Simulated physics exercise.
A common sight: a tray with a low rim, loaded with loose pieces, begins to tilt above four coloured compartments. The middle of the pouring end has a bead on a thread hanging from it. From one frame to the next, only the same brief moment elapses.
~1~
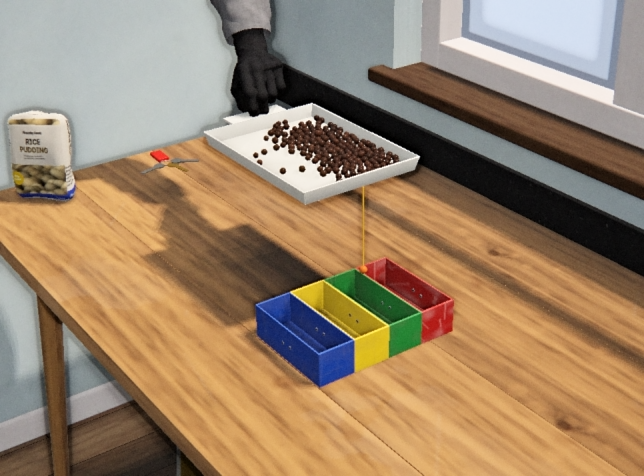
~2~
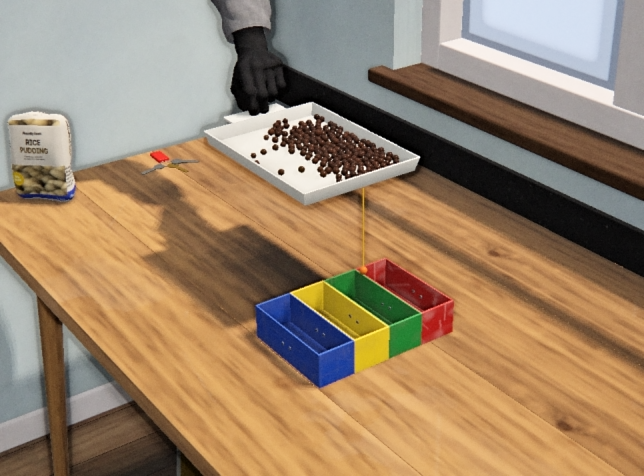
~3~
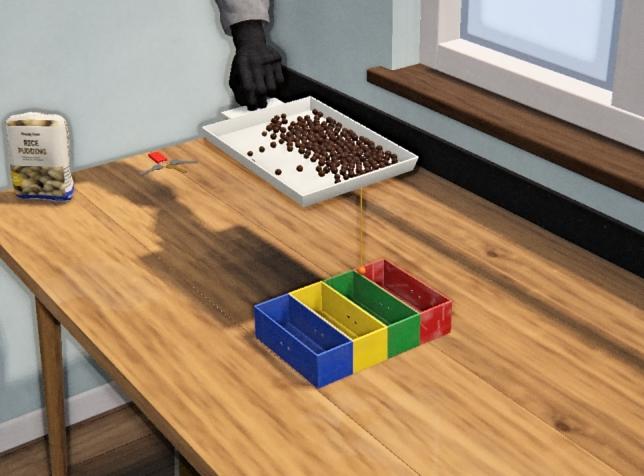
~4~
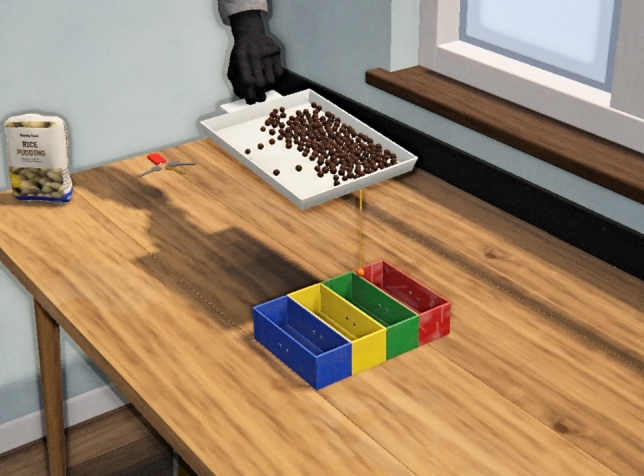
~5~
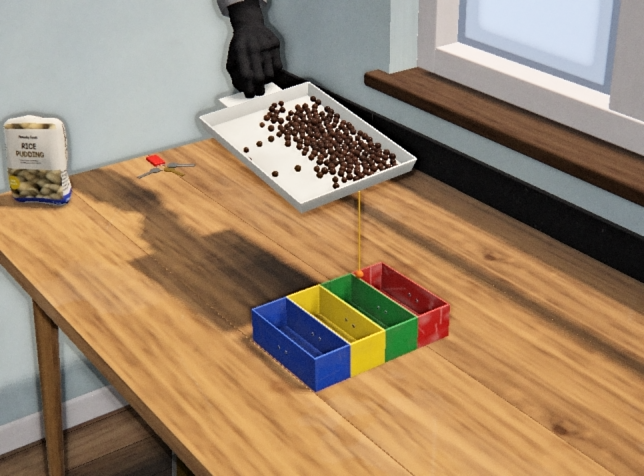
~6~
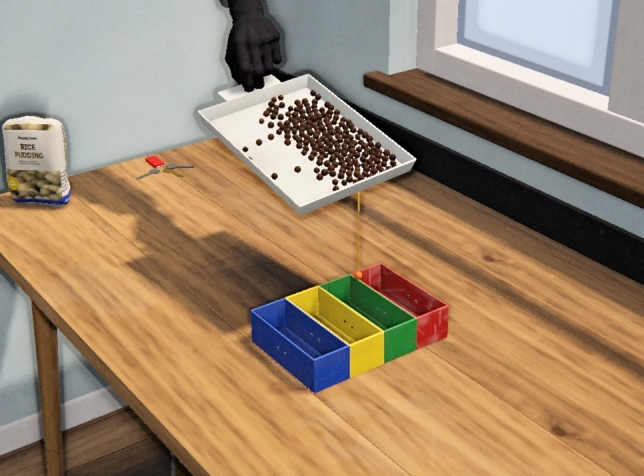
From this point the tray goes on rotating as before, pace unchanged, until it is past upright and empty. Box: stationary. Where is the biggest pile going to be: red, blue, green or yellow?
In yellow.
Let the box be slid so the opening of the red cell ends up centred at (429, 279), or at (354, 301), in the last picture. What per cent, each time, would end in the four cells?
In turn about 70 and about 90 percent.
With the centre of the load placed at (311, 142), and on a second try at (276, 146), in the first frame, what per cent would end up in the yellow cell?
Roughly 50 and 50 percent, in that order.
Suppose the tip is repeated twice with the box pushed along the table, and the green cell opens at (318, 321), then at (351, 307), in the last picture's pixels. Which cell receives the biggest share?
That green cell first, that yellow cell second.
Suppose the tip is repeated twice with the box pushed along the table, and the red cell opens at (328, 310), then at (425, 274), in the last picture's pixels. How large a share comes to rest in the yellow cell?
You'd get near 0 per cent and afterwards near 10 per cent.
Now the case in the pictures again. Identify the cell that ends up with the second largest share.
Rank 2: Blue.
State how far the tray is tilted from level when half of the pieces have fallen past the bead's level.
Roughly 85°.
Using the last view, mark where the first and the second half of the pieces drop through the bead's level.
(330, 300), then (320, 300).
Soon after the last picture, tray tipped steeply; nearly all on the tray; a stray few in the blue cell; a stray few in the yellow cell; a stray few in the green cell; a stray few falling or outside the box.
A little later, tray tipped right over; a small part on the tray; about half in the yellow cell; about a quarter in the blue cell; a small part in the green cell; a stray few in the red cell; a small part falling or outside the box.
Later still, tray tipped past a quarter turn; about half in the yellow cell; about a quarter in the blue cell; a small part in the green cell; a stray few in the red cell; a small part falling or outside the box.
At rest, tray tipped past a quarter turn; about half in the yellow cell; about a quarter in the blue cell; a small part in the green cell; a stray few in the red cell; a small part outside the box.
